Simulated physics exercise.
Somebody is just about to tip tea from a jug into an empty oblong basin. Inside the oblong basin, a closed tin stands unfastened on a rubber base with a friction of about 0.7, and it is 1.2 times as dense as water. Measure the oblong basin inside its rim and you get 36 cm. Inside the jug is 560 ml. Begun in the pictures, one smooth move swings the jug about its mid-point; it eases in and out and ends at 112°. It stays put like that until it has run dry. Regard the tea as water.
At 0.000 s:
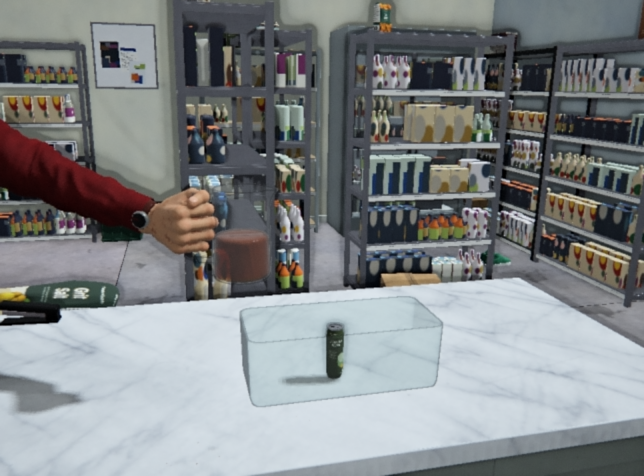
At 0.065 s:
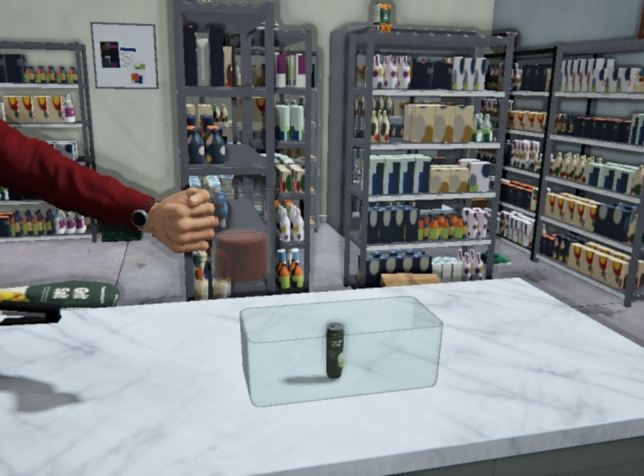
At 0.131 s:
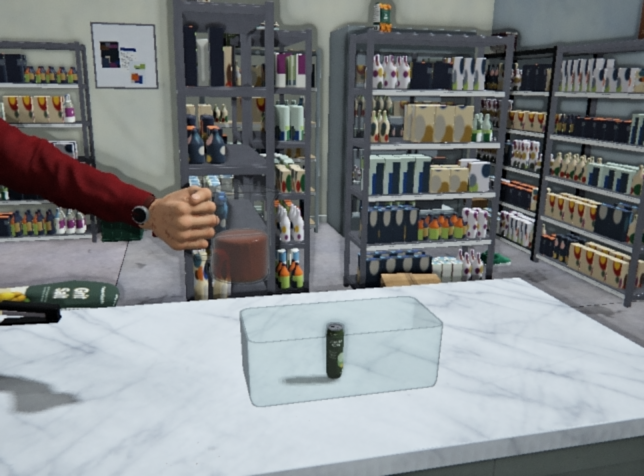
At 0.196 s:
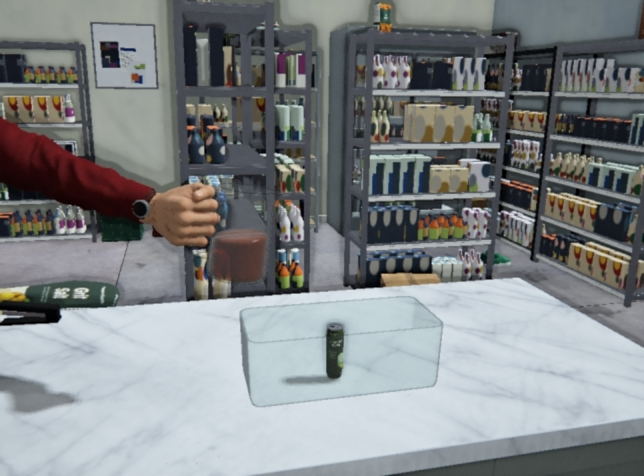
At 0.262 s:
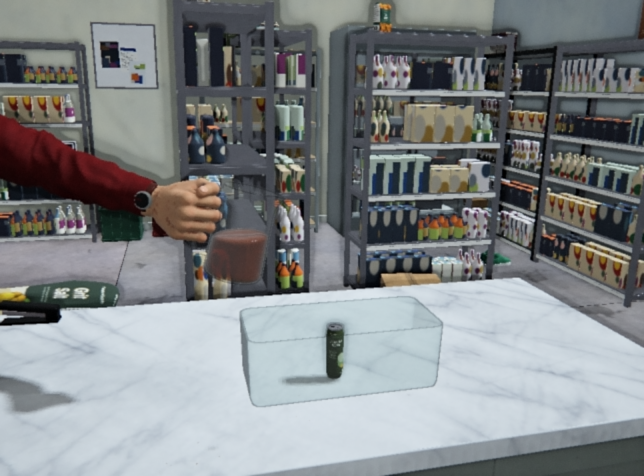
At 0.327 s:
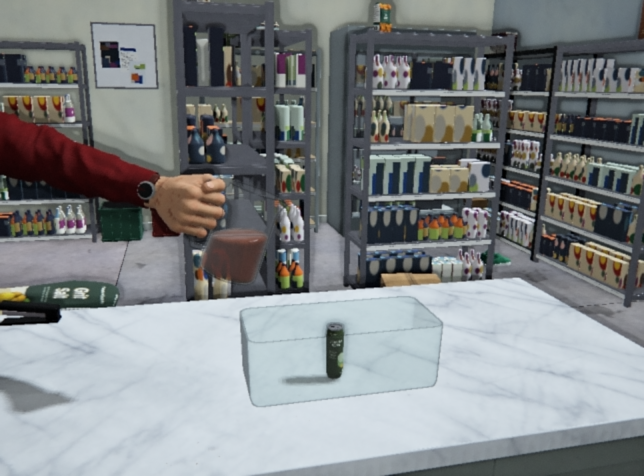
A jug of reddish-brown tea, beside a hand in a red sleeve, hung upright at first, then tilted slightly to the right behind a clear basin with a small dark tin inside.
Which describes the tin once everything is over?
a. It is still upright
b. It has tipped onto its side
(b) It has tipped onto its side.
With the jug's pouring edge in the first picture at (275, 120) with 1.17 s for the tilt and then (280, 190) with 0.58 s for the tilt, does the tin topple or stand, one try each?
Run one: It does not tip. Run two: It tumbles.
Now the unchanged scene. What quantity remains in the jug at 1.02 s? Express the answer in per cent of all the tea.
About 44 per cent.
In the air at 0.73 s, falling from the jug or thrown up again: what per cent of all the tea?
1 %.
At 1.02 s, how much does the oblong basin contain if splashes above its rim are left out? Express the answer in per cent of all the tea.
I'd put it at roughly 28 per cent.
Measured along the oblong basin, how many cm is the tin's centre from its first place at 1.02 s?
I'd put it at around 0 centimetres.
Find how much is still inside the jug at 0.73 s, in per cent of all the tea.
I'd put it near 100 percent.
Then, 0.73 s in, the tilt is 77° and 99 per cent is still to pour; the tin stands where it began.
Then, 1.02 s in, the tilt is 108° and 45 per cent is still to pour; the tin stands where it began.
Then, 1.33 s in, the tilt is 112° and 4 per cent is still to pour; the tin lies on its side.
Then, 1.67 s in, the tilt is 112° and 0 per cent is still to pour; the tin lies on its side.
Finally, the tin lies on its side.
